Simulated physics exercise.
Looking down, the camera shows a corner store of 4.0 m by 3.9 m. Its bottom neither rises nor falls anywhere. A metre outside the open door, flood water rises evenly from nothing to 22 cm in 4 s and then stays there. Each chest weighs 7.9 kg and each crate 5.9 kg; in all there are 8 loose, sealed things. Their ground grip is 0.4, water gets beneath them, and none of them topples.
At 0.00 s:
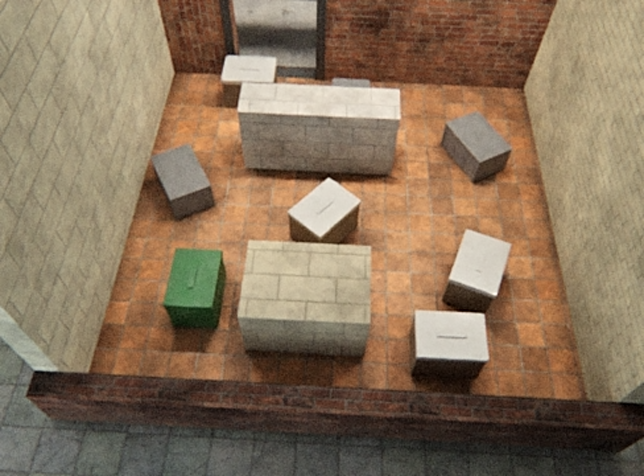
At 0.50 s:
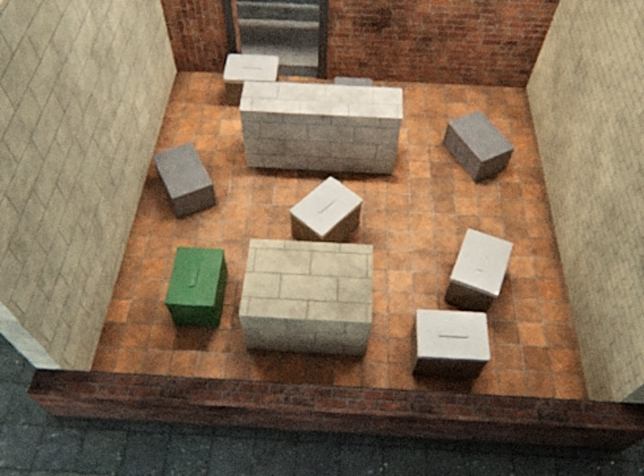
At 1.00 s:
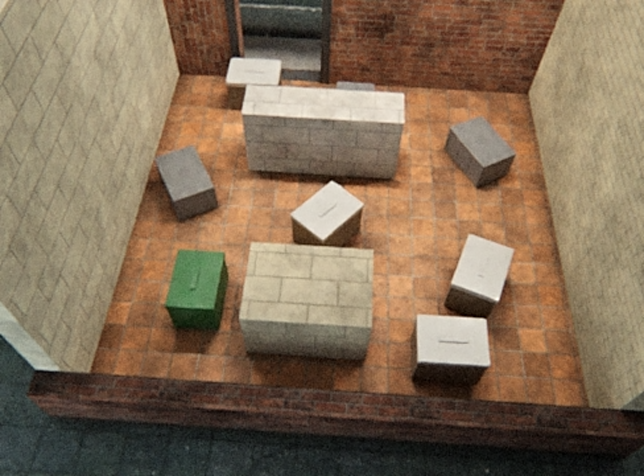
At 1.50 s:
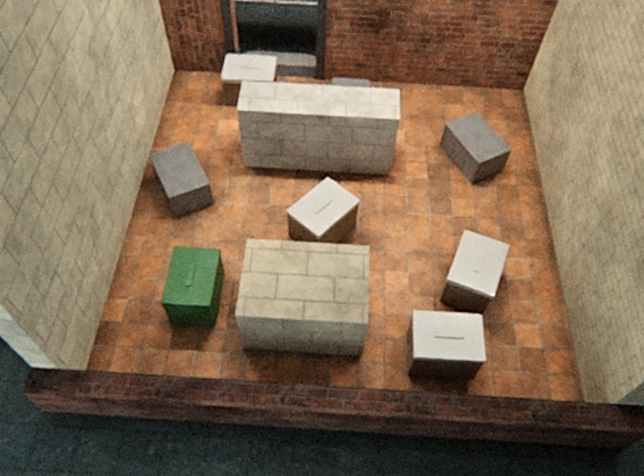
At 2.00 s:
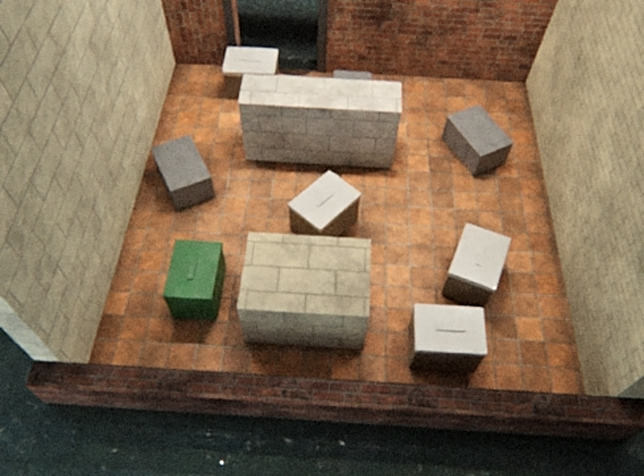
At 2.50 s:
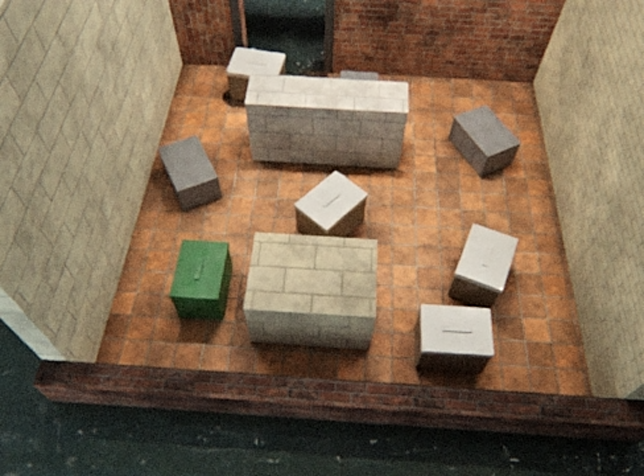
A green chest sat at the front left of a brick-walled room among pale and grey boxes and two larger blocks, and nothing inside noticeably moved while the view shifted slightly.
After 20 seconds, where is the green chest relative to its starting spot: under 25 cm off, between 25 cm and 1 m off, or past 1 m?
It's going to make a modest move.
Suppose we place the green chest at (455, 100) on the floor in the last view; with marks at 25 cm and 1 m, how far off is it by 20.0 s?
In that run it wanders far off.
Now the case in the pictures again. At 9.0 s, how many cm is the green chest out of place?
Roughly 60 cm.
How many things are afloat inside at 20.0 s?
The count is 8.
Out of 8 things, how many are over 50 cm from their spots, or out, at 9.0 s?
I get 5.
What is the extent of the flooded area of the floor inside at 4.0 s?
I'd put it close to 2.5 m2.
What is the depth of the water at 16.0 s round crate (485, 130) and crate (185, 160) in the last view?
Depths: Near 11 cm, then near 16 cm.
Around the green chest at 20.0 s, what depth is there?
Around 13 cm.
After 4.0 s the green chest is near (200, 268), 0.0 m from its start, aground; 0 afloat.
After 9.0 s the green chest is near (222, 331), 0.6 m from its start, afloat; 5 afloat.
After 16.0 s the green chest is near (222, 329), 0.6 m from its start, afloat; 8 afloat.
After 20.0 s the green chest is near (222, 329), 0.6 m from its start, afloat; 8 afloat.
